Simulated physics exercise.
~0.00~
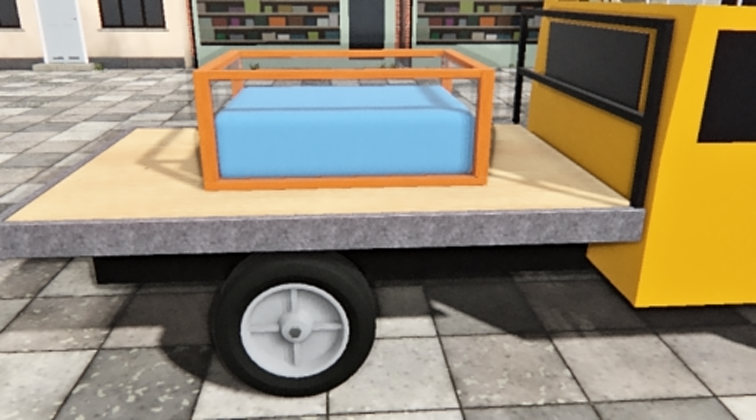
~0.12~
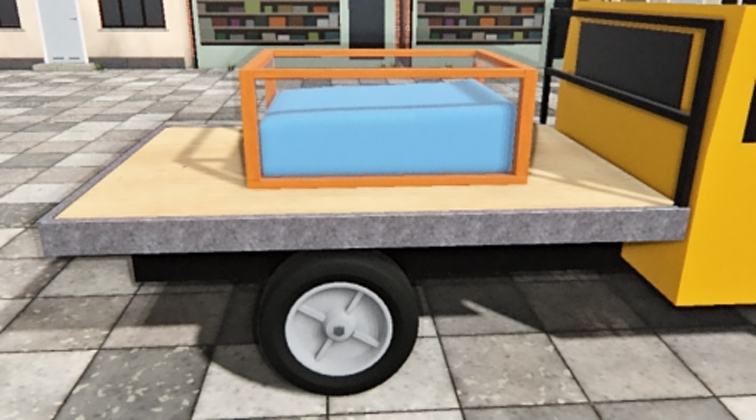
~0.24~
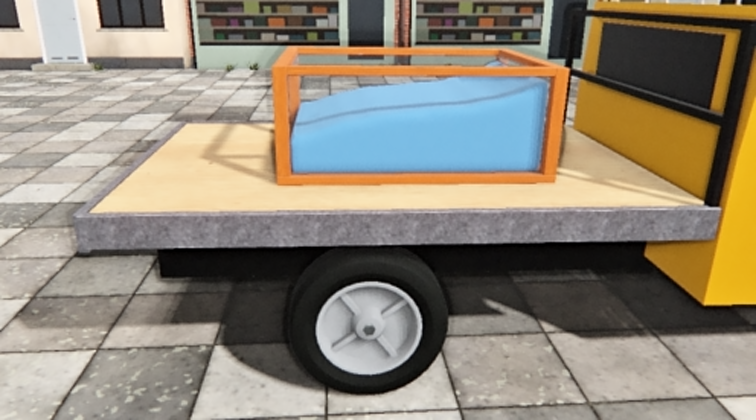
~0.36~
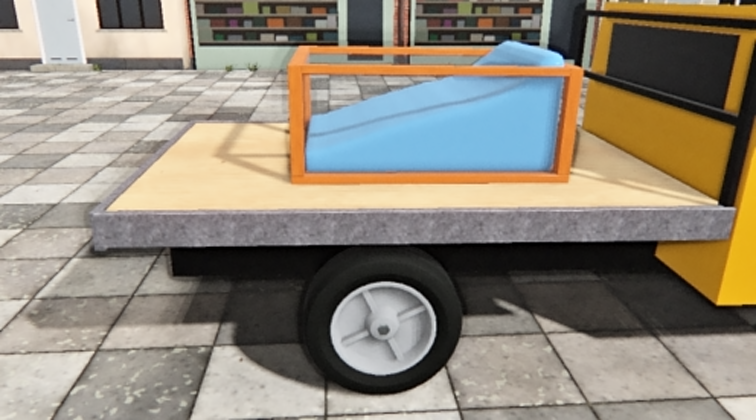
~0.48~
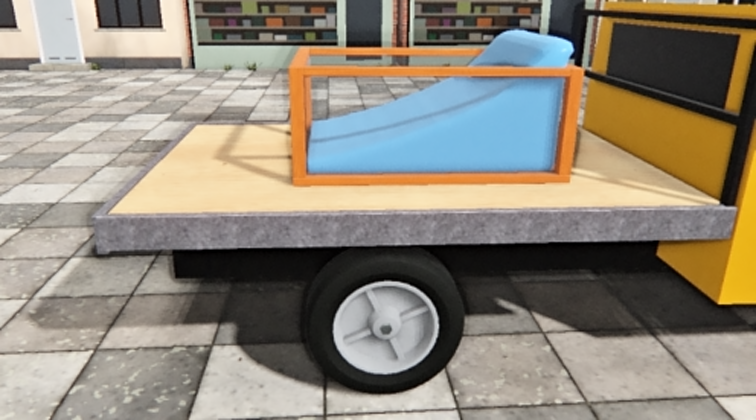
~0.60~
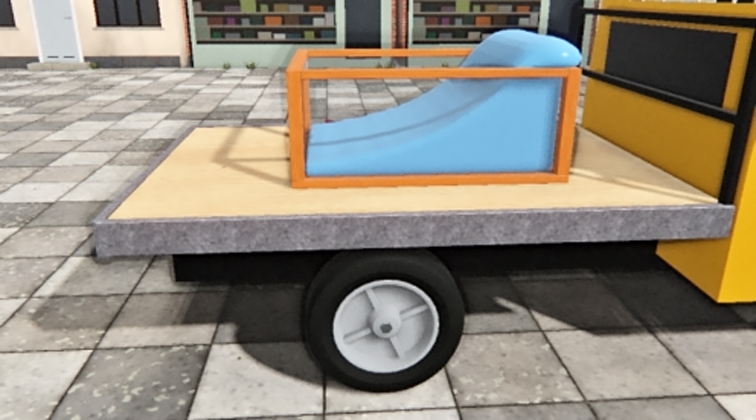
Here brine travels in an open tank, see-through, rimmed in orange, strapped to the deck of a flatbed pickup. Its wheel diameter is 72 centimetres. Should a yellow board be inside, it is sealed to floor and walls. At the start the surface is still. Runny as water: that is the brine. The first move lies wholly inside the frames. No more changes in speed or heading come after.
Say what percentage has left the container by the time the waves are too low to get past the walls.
Close to 8 per cent has left it.
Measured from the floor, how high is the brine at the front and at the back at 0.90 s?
Front reads 40 centimetres, back reads 10 centimetres.
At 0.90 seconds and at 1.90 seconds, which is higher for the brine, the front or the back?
Earlier it favours the forward side, later the rear side.
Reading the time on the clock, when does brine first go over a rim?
At roughly 0.8 s.
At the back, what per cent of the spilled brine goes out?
Close to 40 per cent goes that way.
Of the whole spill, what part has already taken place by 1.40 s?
About 50 percent at that moment.
After 0.90 s front 41 cm, middle 32 cm, back 11 cm above the floor; the loss stands at 3 per cent, over the front.
After 1.40 s front 17 cm, middle 20 cm, back 59 cm above the floor; the loss stands at 4 per cent, over the front, a little elsewhere.
After 1.90 s front 19 cm, middle 31 cm, back 24 cm above the floor; the loss stands at 7 per cent, over the front and the back, a little elsewhere.
After 3.59 s the loss stands at 8 per cent, over the front and the back, a little elsewhere, 25 of 324 litres.
